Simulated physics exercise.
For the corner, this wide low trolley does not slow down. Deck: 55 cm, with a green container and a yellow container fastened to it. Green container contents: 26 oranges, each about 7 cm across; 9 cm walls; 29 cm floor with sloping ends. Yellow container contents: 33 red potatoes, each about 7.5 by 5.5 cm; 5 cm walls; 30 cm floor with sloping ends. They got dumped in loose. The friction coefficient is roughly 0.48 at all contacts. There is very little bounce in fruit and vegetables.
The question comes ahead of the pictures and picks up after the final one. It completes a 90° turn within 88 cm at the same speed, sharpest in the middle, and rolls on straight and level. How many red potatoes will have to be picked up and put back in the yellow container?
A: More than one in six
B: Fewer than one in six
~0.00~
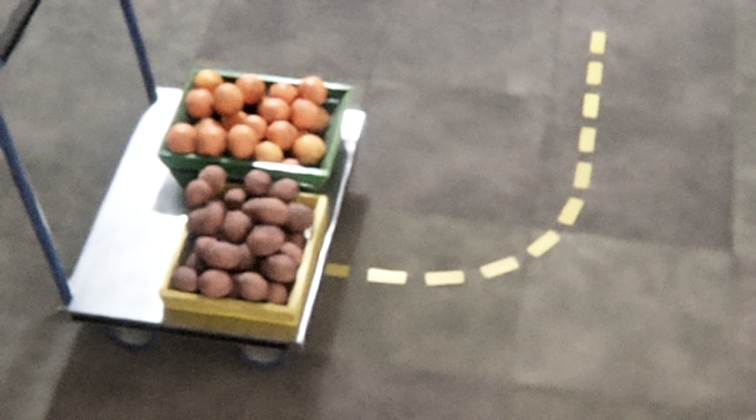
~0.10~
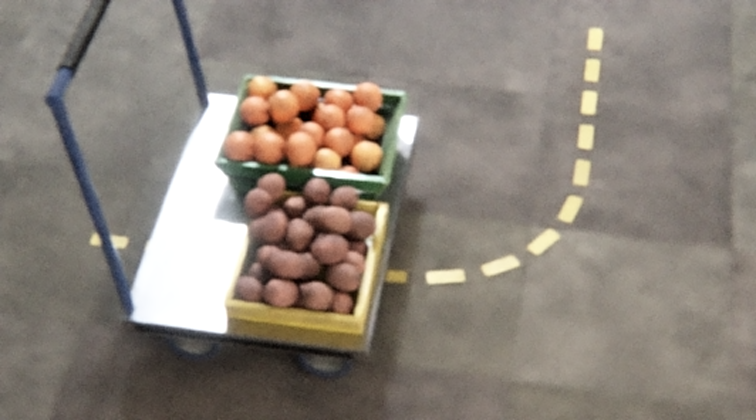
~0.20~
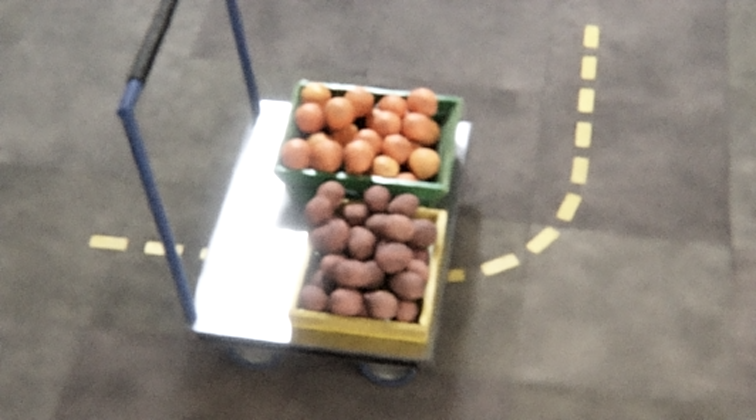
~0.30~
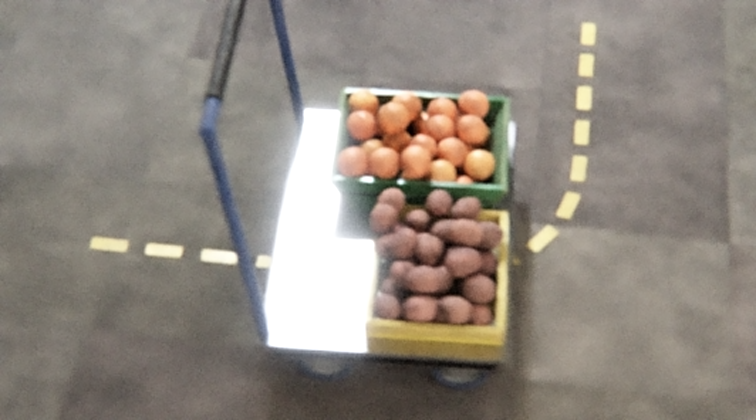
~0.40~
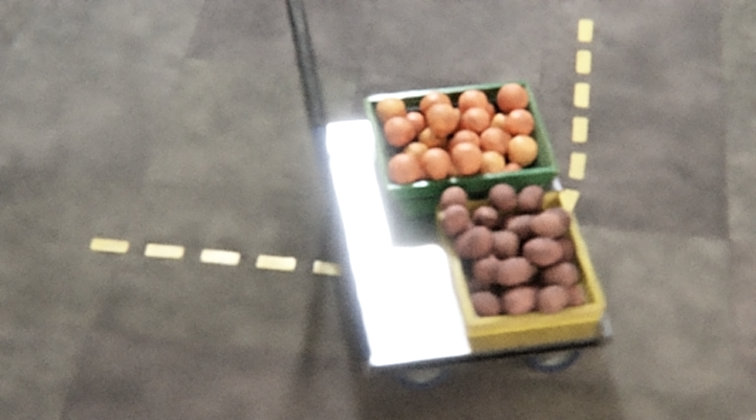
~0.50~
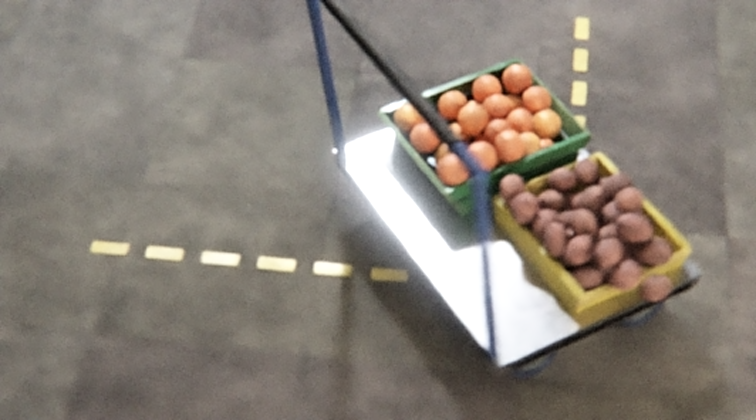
More than one in six.
After 0.54 s, green container 26 in, 0 out and yellow container 30 in, 3 out.
After 0.66 s, green container 26 in, 0 out and yellow container 25 in, 8 out.
After 0.85 s, green container 26 in, 0 out and yellow container 23 in, 10 out.
Final count (at 1.30 s), green container 26 in, 0 out and yellow container 21 in, 12 out. Asked share, 12 of 33, 36 per cent.
